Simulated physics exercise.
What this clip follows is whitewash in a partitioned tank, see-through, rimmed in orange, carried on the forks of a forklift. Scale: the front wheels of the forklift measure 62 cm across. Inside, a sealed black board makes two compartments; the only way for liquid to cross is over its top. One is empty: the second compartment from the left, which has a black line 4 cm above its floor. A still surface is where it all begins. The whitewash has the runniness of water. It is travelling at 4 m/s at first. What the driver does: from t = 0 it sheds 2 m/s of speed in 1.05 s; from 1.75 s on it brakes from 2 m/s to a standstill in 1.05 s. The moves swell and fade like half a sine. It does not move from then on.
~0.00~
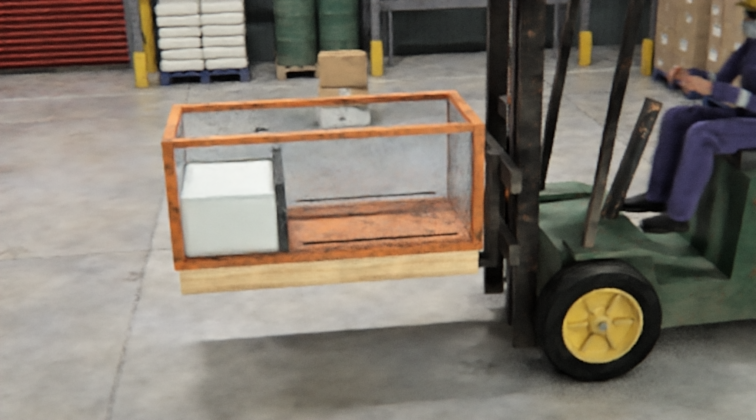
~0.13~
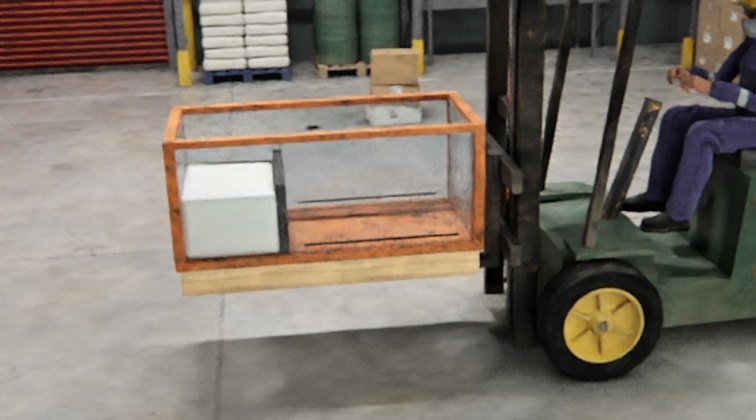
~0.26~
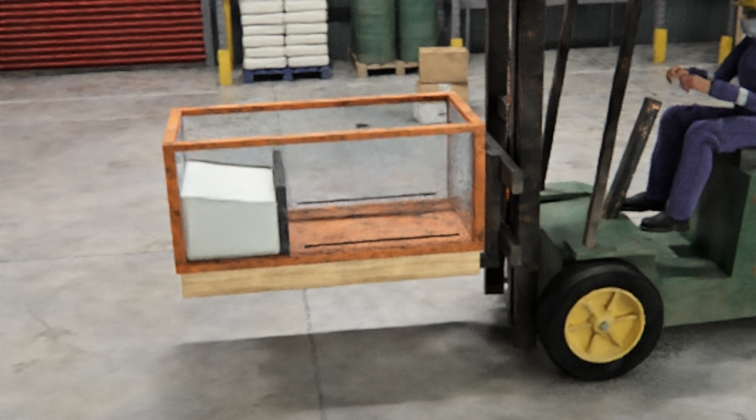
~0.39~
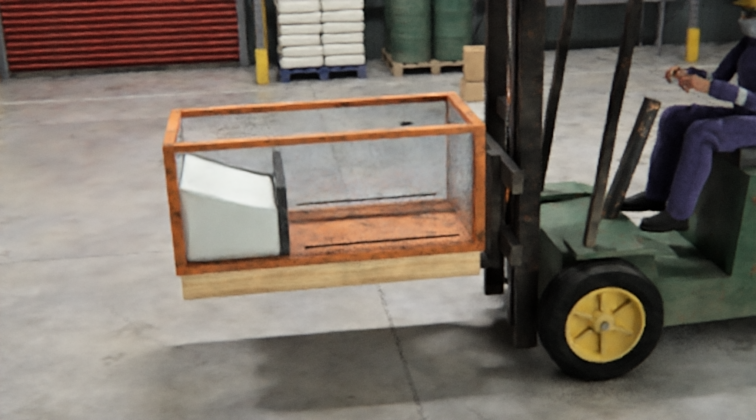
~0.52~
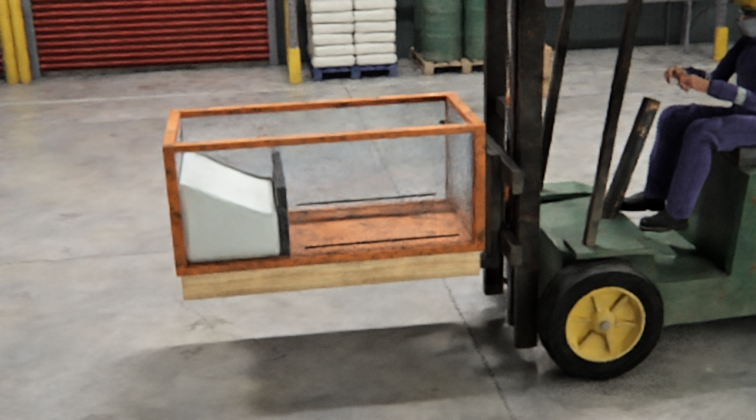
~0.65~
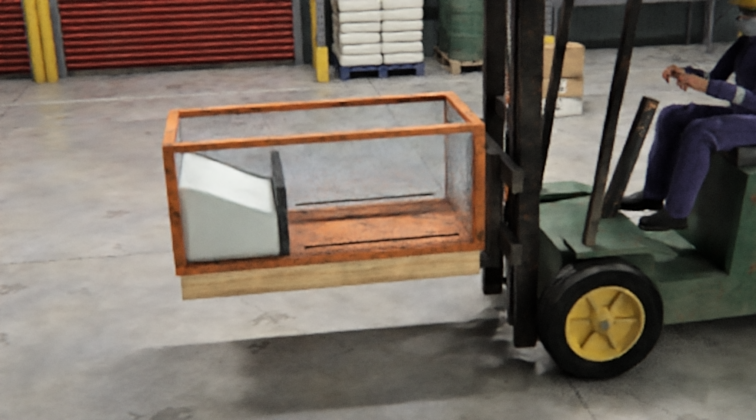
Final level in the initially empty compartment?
Zero.
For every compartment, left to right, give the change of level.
From the left: 0, 0.
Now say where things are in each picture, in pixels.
The first frame shows compartments from the left stand at (229, 162), dry; board top at (280, 184); the front is on the left, levels are read along the far wall; a wheel hub at (605, 330).
The second frame shows compartments from the left stand at (230, 164), dry.
The third frame shows compartments from the left stand at (229, 166), dry.
The fourth frame shows compartments from the left stand at (229, 167), dry.
The fifth frame shows compartments from the left stand at (229, 168), dry.
The sixth frame shows compartments from the left stand at (228, 166), dry; a wheel hub at (608, 328).
After 1.35 s left to right it is 31, 0 cm deep.
After 2.25 s left to right it is 31, 0 cm deep.
After 3.35 s left to right it is 31, 0 cm deep.
After 5.78 s left to right it is 31, 0 cm deep.
